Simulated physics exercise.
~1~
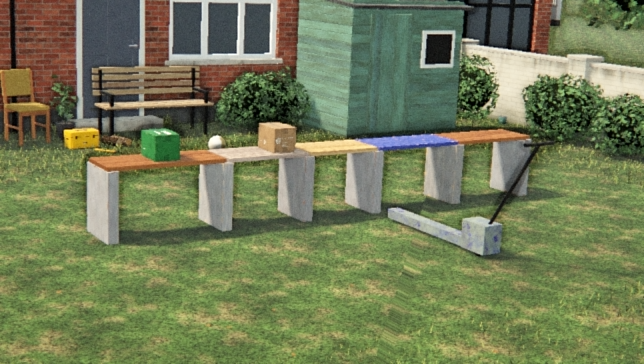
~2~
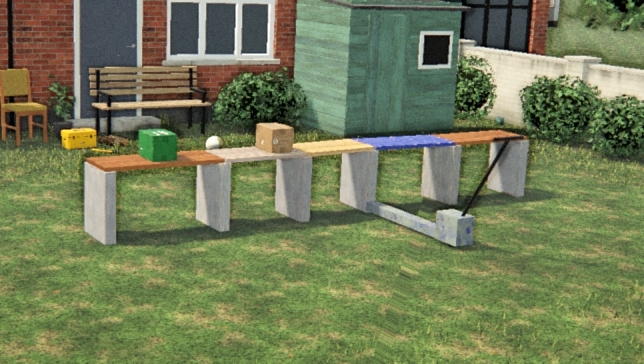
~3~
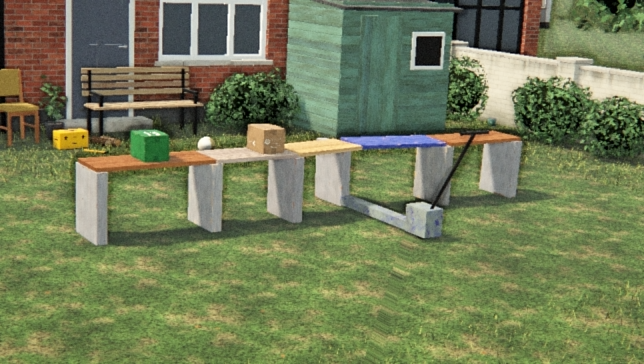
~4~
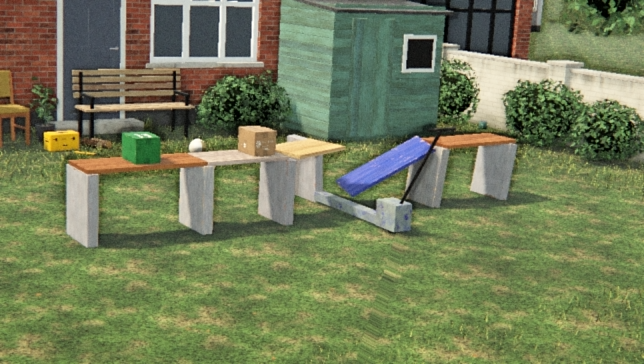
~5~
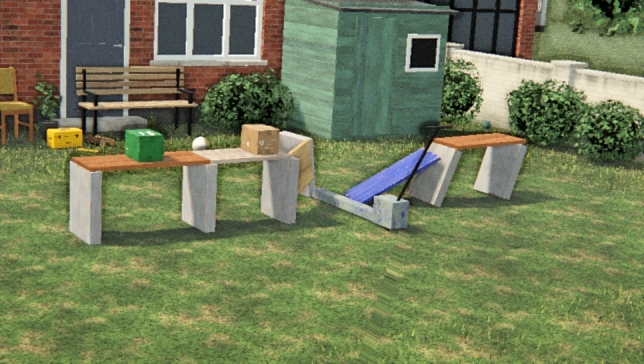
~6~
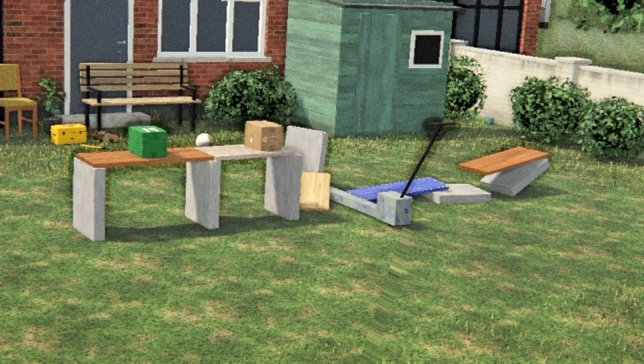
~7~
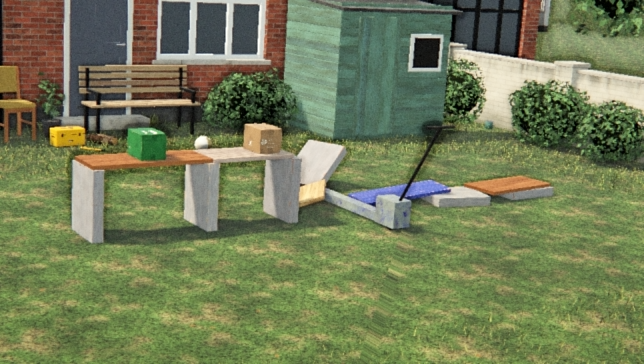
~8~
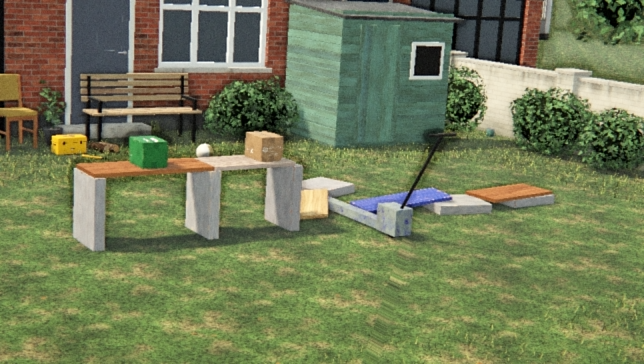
A grey floor jack with a dark handle slides left across a sunny lawn, seen from slightly above by a gently swaying camera, toward a low row of coloured boards on pale uprights before a brick house and green shed. It pushes against an upright near the middle, and the blue board drops at its left end. The yellow board beside it tips down next, then the uprights to the right topple and the far orange board sinks onto the grass. At the end the left section still stands, holding the green box, white ball and brown carton.
